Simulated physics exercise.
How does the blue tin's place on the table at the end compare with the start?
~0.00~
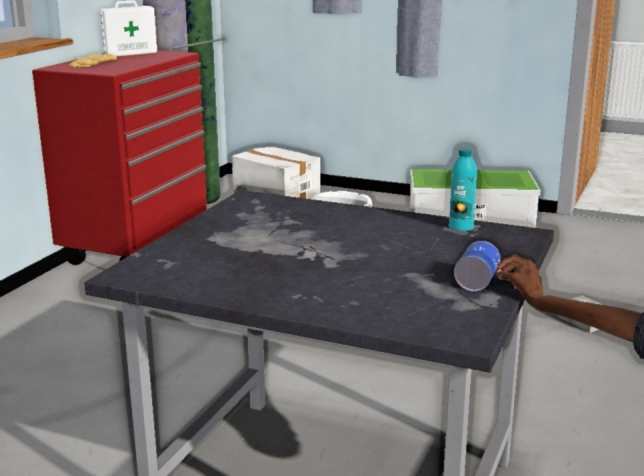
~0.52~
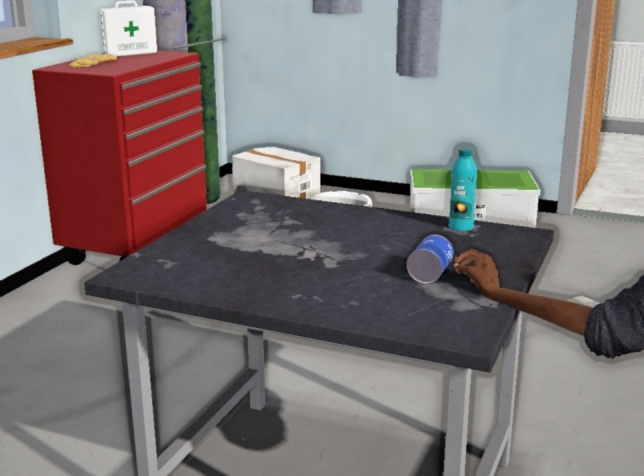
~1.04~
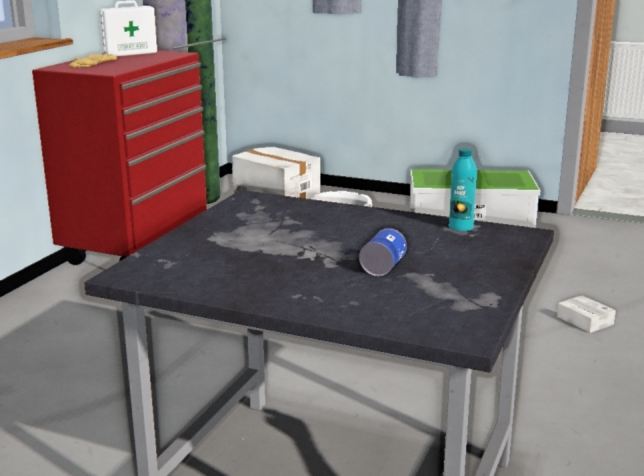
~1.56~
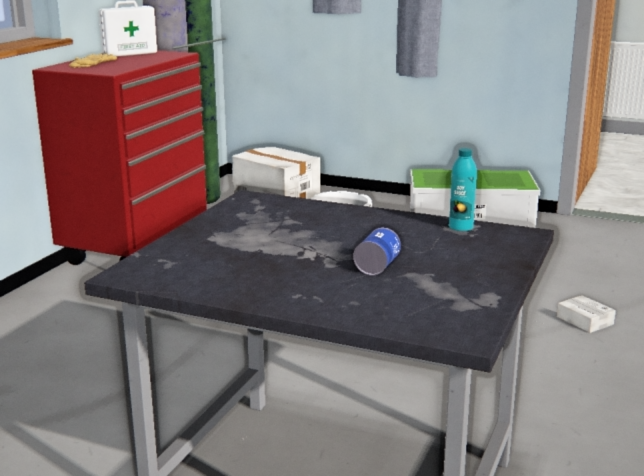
The blue tin starts near the right side of the table, just in front of the turquoise bottle. At the end it lies farther left, closer to the middle of the table top.
